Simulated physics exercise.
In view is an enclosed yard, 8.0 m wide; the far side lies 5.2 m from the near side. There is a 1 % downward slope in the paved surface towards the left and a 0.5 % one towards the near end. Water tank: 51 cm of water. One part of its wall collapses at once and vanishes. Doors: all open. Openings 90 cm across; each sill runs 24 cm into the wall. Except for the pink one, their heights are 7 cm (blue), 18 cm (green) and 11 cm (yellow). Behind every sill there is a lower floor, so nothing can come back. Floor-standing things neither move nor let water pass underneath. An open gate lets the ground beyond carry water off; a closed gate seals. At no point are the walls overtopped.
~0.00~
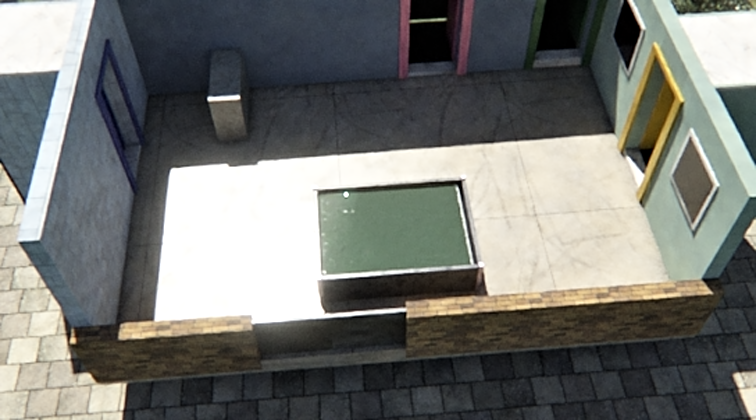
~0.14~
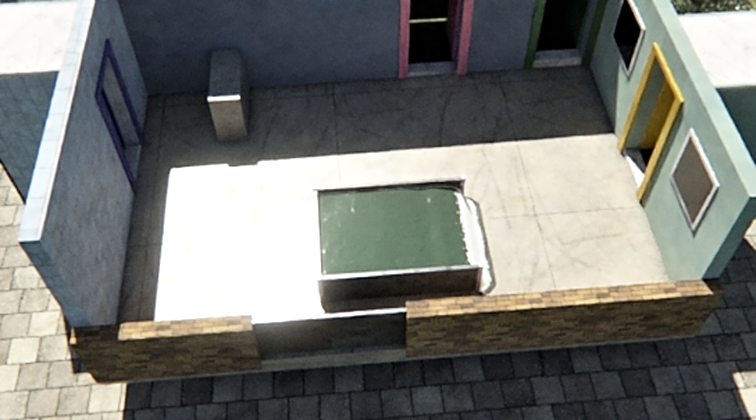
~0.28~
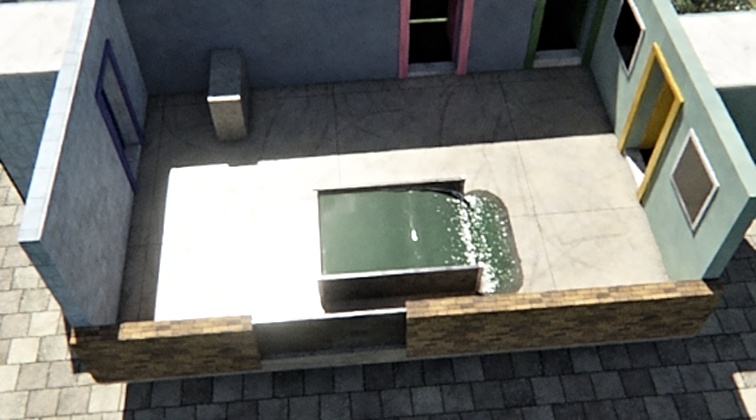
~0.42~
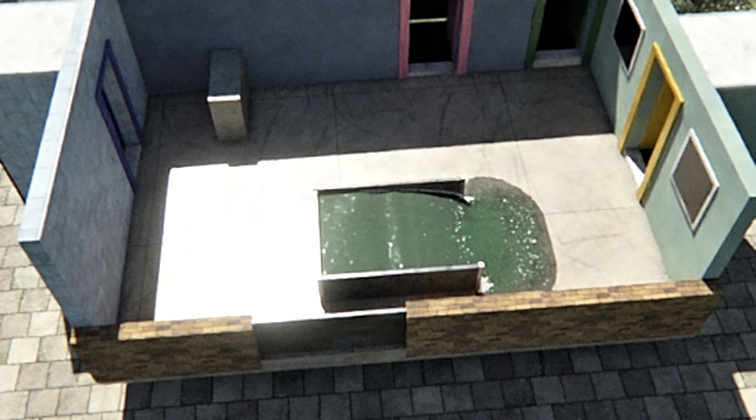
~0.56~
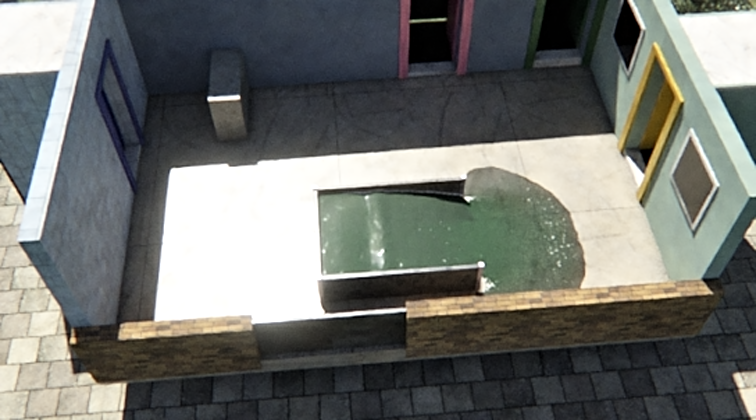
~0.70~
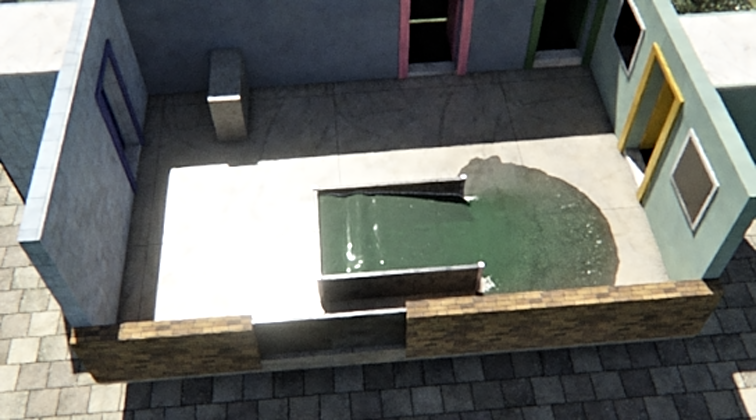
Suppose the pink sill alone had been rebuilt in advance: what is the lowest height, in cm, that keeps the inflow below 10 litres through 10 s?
About 5.5 cm.
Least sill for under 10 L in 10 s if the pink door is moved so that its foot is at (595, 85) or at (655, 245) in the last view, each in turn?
About 12.5 cm, then about 22 cm.
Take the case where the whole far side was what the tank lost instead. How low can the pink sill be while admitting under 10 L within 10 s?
Some 18 centimetres.
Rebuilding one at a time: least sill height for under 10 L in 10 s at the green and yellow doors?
About 15 cm at green and about 16 cm at yellow.
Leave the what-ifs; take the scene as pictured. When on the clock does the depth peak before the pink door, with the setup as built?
At about 6.0 s.
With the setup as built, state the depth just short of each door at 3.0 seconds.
In cm: Pink 0, blue 0, green 8, yellow 19.
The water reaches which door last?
That would be the blue door.
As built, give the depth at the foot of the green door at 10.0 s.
Some 3.0 centimetres.
After 1.4 s water covers 25 % of the floor, deepest (26 cm) near (650, 238); it has not reached the pink door.
After 3.0 s water covers 30 % of the floor, deepest (26 cm) near (661, 300); it has not reached the pink door.
After 10.0 s water covers 90 % of the floor, deepest (11 cm) near (125, 270); 4 cm at the pink door, 0 litres in over its 9 cm sill.
At the pink door as built, the water arrived by 4.1 s and peaked near 9 cm at 6.2 s.
Run again over the same 10 s with other heights there, 18 litres in over 4.5 cm, 5 litres over 6.5 cm. The limit of 10 litres is kept from about 5.5 cm up.
